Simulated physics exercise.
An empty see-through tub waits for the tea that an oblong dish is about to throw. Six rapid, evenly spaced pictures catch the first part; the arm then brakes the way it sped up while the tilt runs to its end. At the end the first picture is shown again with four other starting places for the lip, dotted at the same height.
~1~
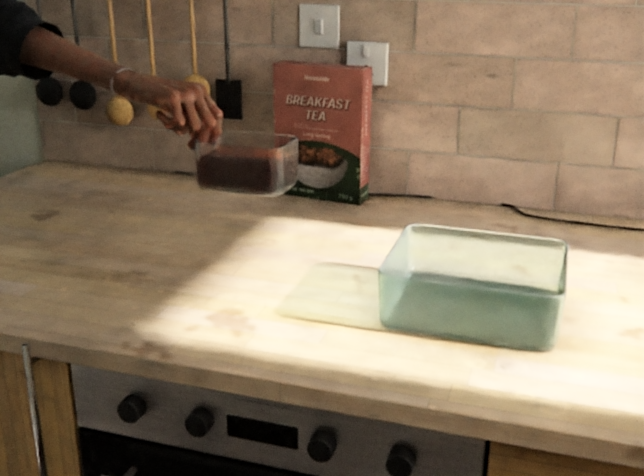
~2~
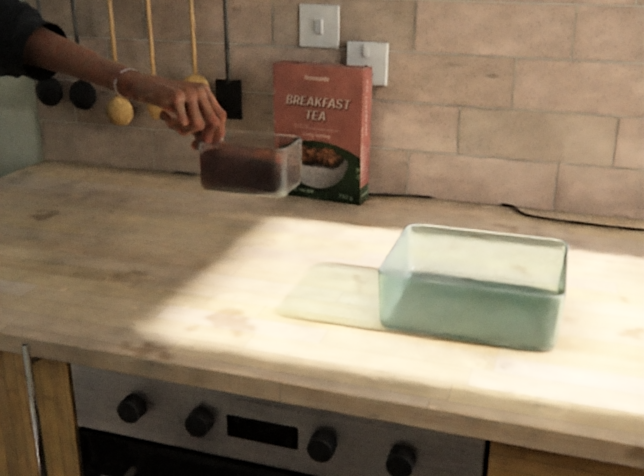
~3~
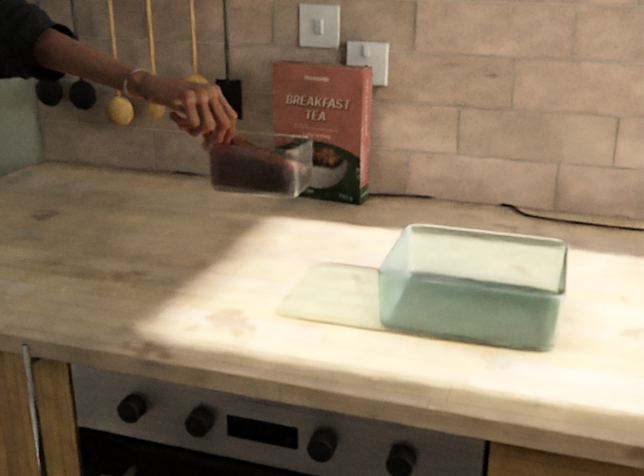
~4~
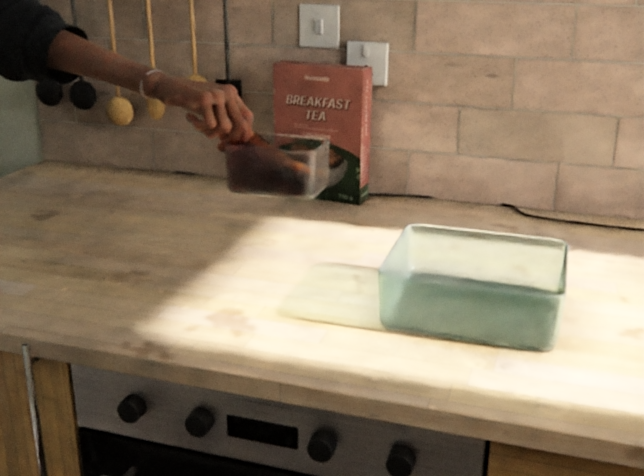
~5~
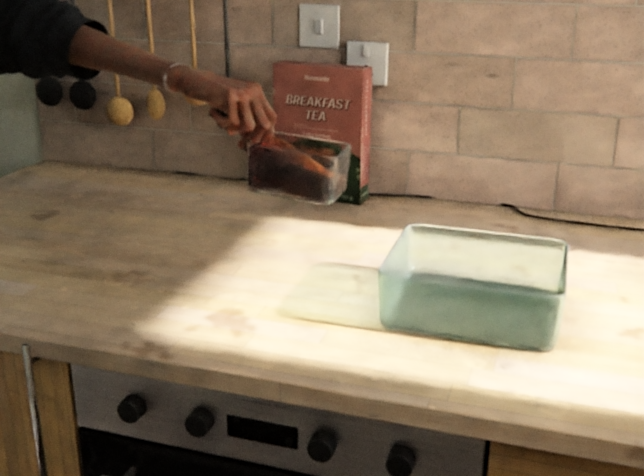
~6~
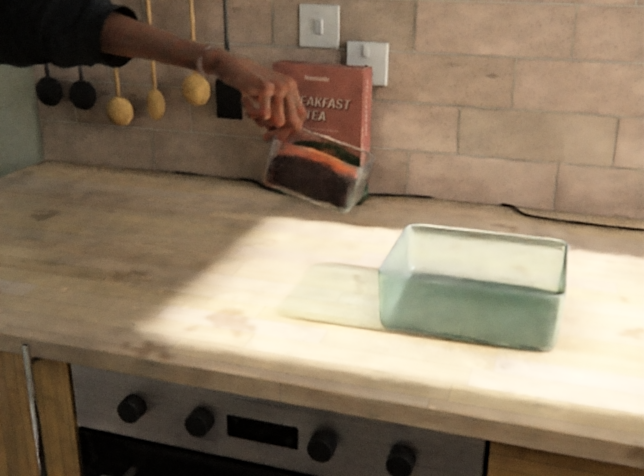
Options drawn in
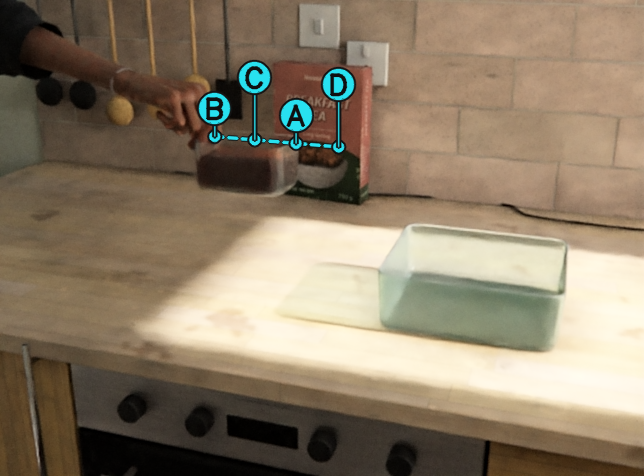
A dark-sleeved arm with a bracelet reaches in from the left, holding a small clear dish of dark reddish-brown contents above a pale wooden kitchen counter, seen from the front and slightly above. Behind are a red and green breakfast tea box and tiles, with an empty greenish see-through tub at right. The hand carries the dish rightward across the box, then tilts it rightward, while the camera stays still.
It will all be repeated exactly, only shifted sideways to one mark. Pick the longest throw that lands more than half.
The answer is dot C.
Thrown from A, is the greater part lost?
No, not at all.
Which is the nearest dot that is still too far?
Dot B.
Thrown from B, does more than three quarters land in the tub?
No, less.
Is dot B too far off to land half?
Yes.
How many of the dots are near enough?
Three of them.
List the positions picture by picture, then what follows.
Upright, lip at (289, 142); tub from (379, 324) to (556, 350); nothing has left yet, in the first picture.
Upright, lip at (293, 143); nothing has left yet, in the second picture.
Upright, lip at (304, 144); nothing has left yet, in the third picture.
Upright, lip at (321, 145); tea is over the rim, down to (234, 137), in the fourth picture.
Tipped about 4°, lip at (343, 150); tea is over the rim, down to (252, 150), in the fifth picture.
Tipped about 15°, lip at (368, 162); tea is over the rim, down to (269, 183), in the sixth picture.
In cyan, A at (296, 143); B at (214, 136); C at (254, 139); D at (338, 146).
With A, about 79 % lands in the tub, 10 % falls short and 11 % goes beside or beyond.
With B, about 30 % lands in the tub, 65 % falls short and 6 % goes beside or beyond.
With C, about 64 % lands in the tub, 27 % falls short and 9 % goes beside or beyond.
With D, about 90 % lands in the tub, 5 % falls short and 5 % goes beside or beyond.
